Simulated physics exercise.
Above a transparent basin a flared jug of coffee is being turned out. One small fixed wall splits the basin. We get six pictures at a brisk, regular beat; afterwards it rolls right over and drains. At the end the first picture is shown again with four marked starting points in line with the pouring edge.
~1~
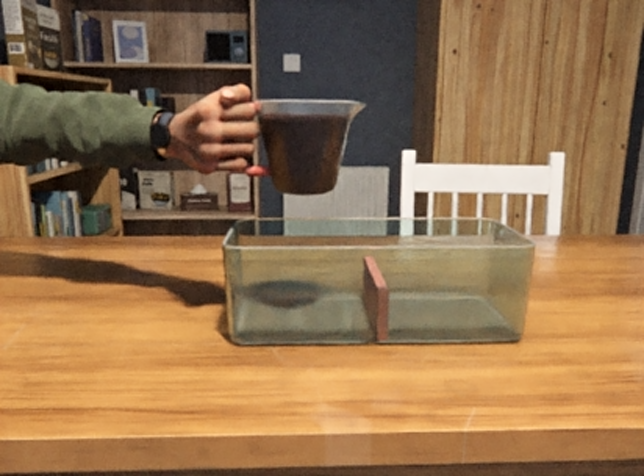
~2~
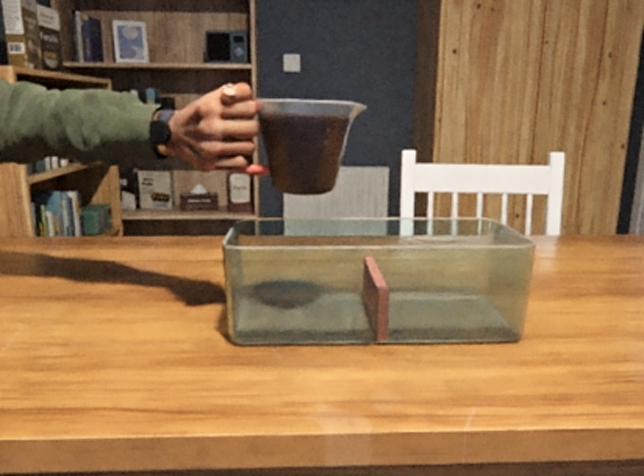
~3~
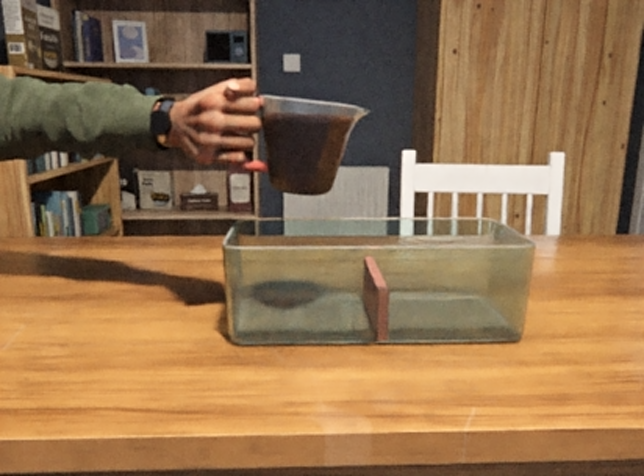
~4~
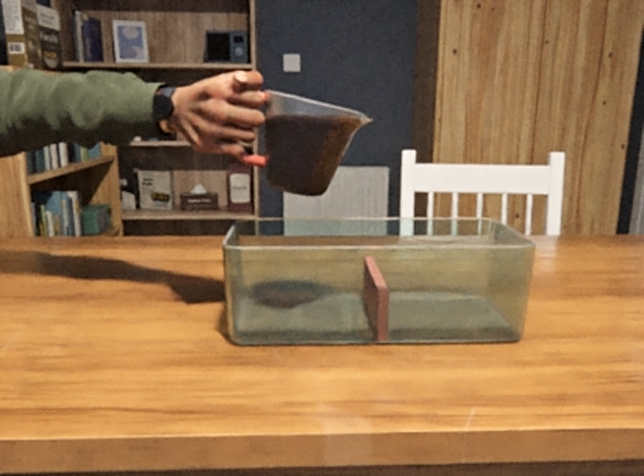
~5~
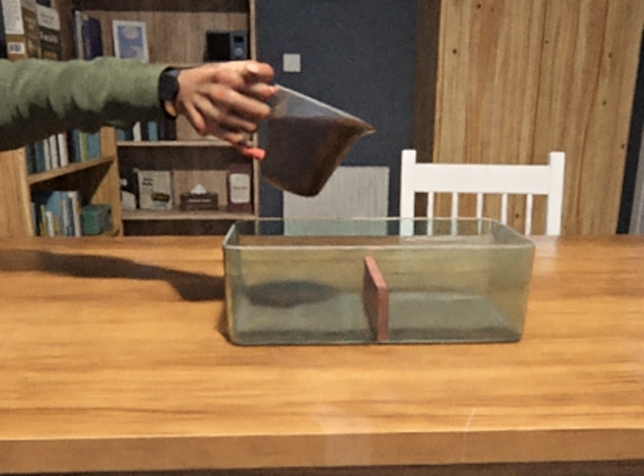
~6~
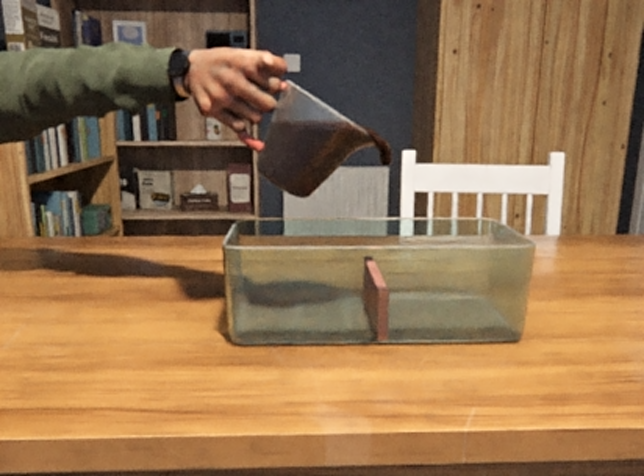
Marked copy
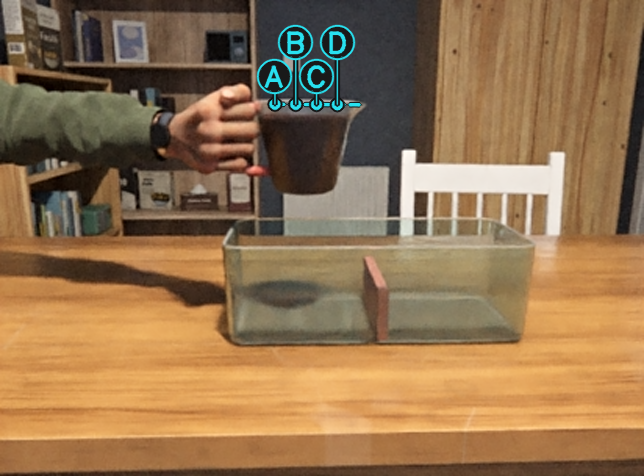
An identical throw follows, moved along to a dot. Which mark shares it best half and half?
I would pick spot D.
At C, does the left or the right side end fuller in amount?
More ends on the left.
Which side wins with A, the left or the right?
The left side.
On the marked copy, A at (274, 104); B at (295, 104); C at (316, 104); D at (337, 104).
If A is chosen, about 97 % ends left of the wall and 2 % right of it.
If B is chosen, about 96 % ends left of the wall and 2 % right of it.
If C is chosen, about 87 % ends left of the wall and 12 % right of it.
If D is chosen, about 50 % ends left of the wall and 49 % right of it.
